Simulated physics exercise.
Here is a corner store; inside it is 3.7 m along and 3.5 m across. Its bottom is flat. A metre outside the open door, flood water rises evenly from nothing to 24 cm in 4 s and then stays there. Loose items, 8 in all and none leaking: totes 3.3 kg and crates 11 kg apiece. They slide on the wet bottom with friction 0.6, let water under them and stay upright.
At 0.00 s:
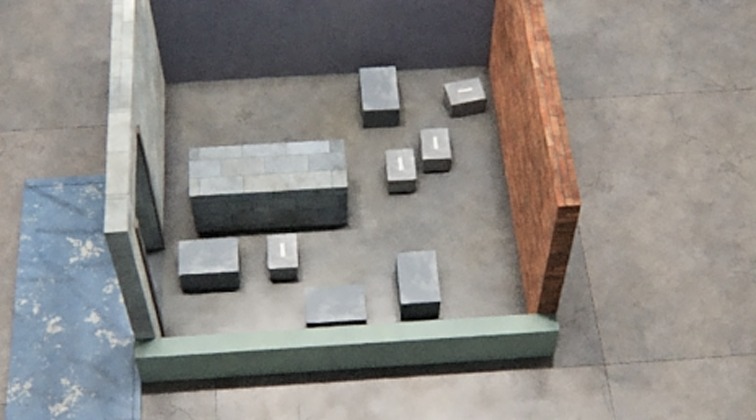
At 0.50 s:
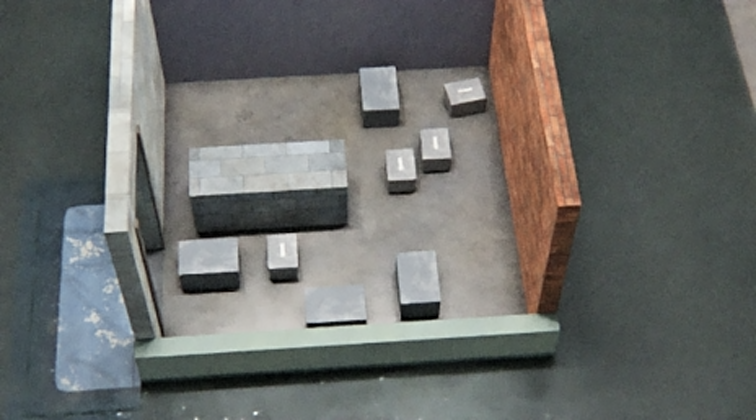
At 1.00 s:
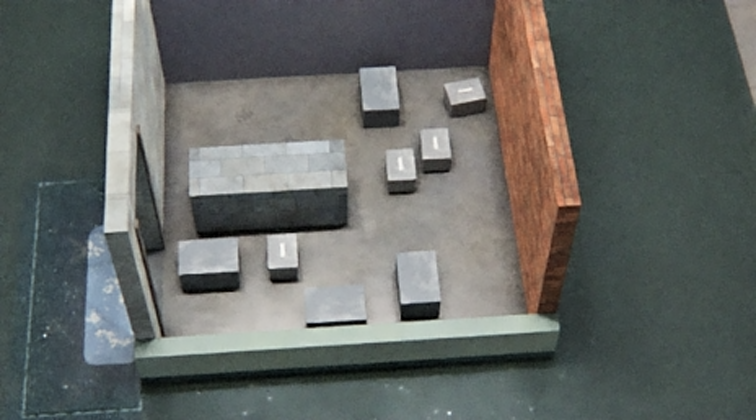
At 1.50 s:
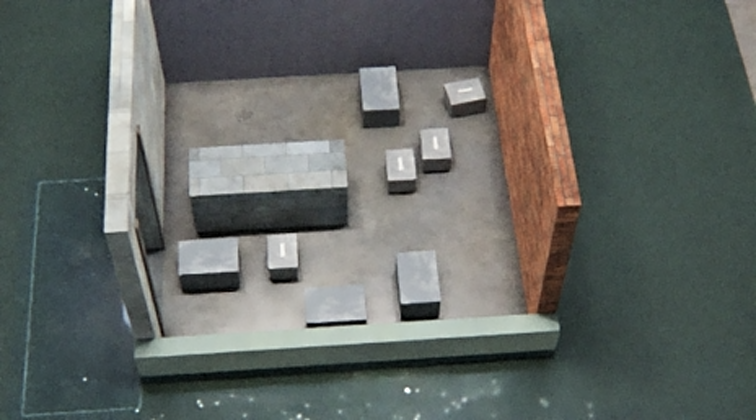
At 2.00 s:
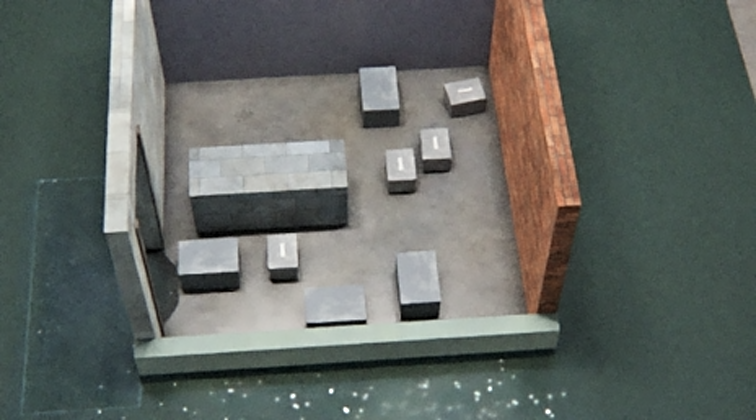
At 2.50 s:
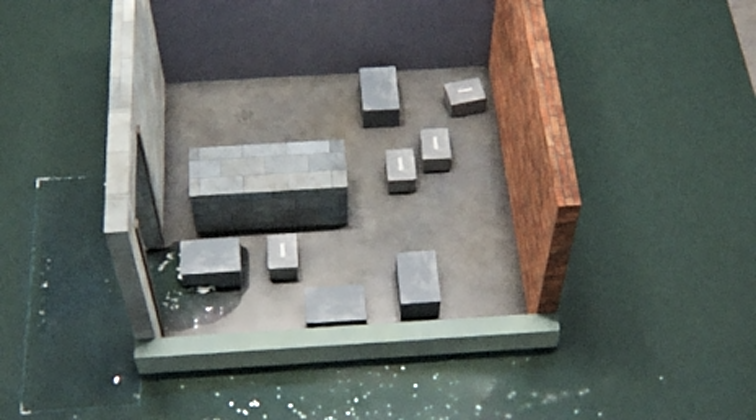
In a small walled store with a brick wall on the right, dark water spread over the ground outside, covered the blue patch, then crept through the left doorway around a gray box; nothing inside shifted.
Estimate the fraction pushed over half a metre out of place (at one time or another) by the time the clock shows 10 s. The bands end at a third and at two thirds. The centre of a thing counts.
That comes to two thirds or above.
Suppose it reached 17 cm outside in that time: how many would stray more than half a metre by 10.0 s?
In that case 7 of them.
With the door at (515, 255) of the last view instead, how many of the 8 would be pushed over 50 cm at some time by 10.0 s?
Then 5.
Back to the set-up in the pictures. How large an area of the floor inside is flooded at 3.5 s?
About 2.5 m2.
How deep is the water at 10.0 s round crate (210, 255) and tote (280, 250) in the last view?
About 9 and 8 cm.
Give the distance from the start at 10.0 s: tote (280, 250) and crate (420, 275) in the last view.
In turn: 250 cm, 250 cm.
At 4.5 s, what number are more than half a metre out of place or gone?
I count 2.
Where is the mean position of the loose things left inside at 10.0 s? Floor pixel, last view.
Near (302, 118).
After 3.5 s 0 of 8 are over 50 cm from their spots; 0 afloat.
After 4.5 s 2 of 8 are over 50 cm from their spots; 2 afloat.
After 7.0 s 4 of 8 are over 50 cm from their spots; 4 afloat.
After 10.0 s 8 of 8 are over 50 cm from their spots, and 8 have been at some point; 7 afloat.
